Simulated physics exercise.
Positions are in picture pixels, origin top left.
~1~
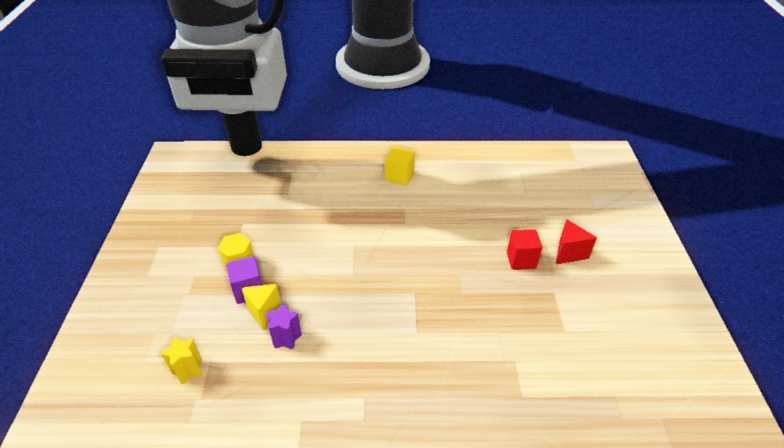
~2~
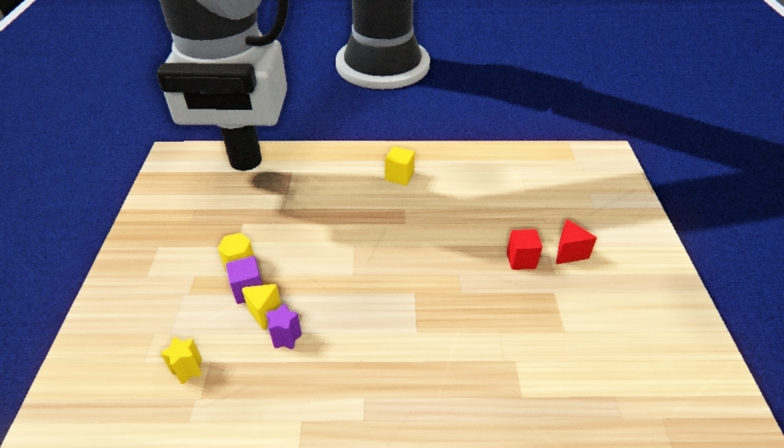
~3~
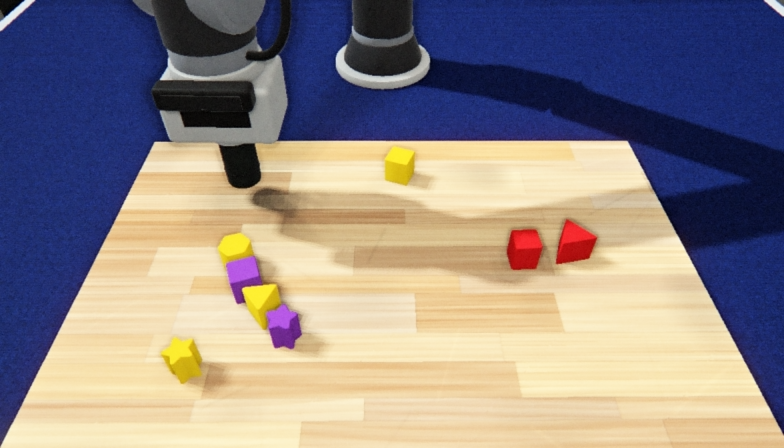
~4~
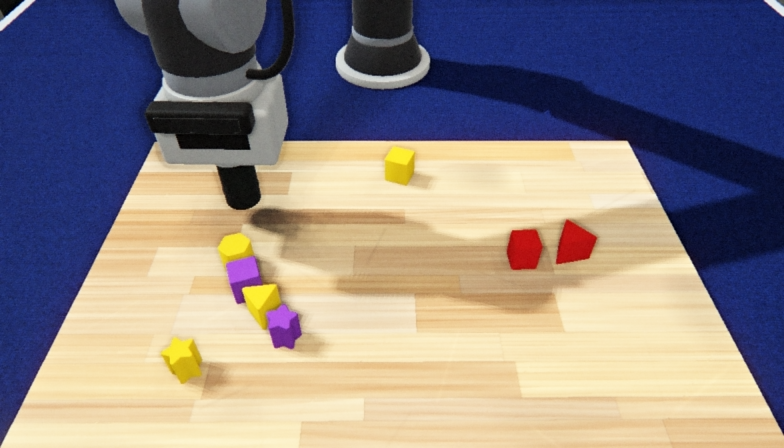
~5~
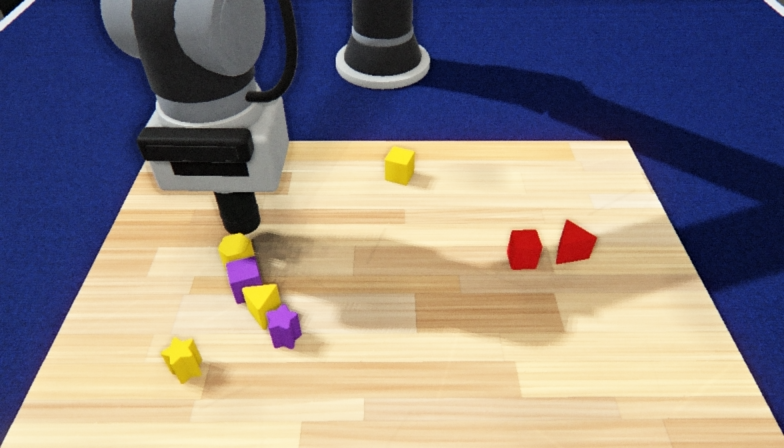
A pale wooden board on a deep blue surface is seen from above and in front by a still camera. A yellow hexagon, purple block, yellow triangle and purple star form a slanting row at left, with a yellow star below, a yellow cube near the back and two red blocks at right. A grey and black robot arm moves its black stick steadily forward, close behind the hexagon, while the blocks stay still.
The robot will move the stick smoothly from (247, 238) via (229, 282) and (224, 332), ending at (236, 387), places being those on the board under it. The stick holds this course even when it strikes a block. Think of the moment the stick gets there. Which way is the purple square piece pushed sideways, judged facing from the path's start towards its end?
It goes left.
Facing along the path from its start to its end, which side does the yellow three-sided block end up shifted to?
Left side.
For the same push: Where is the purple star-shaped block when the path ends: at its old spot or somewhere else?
Its place changes.
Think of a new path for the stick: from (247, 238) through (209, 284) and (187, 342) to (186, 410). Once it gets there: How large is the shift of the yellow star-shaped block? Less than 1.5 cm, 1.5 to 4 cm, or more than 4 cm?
Answer: More than 4 cm.
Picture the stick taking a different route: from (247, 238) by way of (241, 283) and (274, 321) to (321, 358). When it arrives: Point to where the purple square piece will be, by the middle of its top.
Close to (227, 323).
On the path given first. One third of the way, stick (224, 268); yellow hexagon (216, 289); purple square piece (238, 306), turned 40° anticlockwise; yellow three-sided block (266, 310), turned 50° anticlockwise; purple star-shaped block (290, 324), turned 25° anticlockwise.
Two thirds of the way, stick (219, 318); yellow star-shaped block (169, 363), turned 35° clockwise; yellow hexagon (196, 343), turned 45° clockwise; purple square piece (247, 332), turned 90° anticlockwise; yellow three-sided block (272, 315), turned 100° anticlockwise; purple star-shaped block (296, 324).
At the end, stick (231, 374); yellow star-shaped block (154, 377), turned 80° clockwise; yellow hexagon (187, 387), turned 130° clockwise; purple square piece (269, 353), turned 185° anticlockwise; yellow three-sided block (272, 315), turned 120° anticlockwise; purple star-shaped block (297, 324).
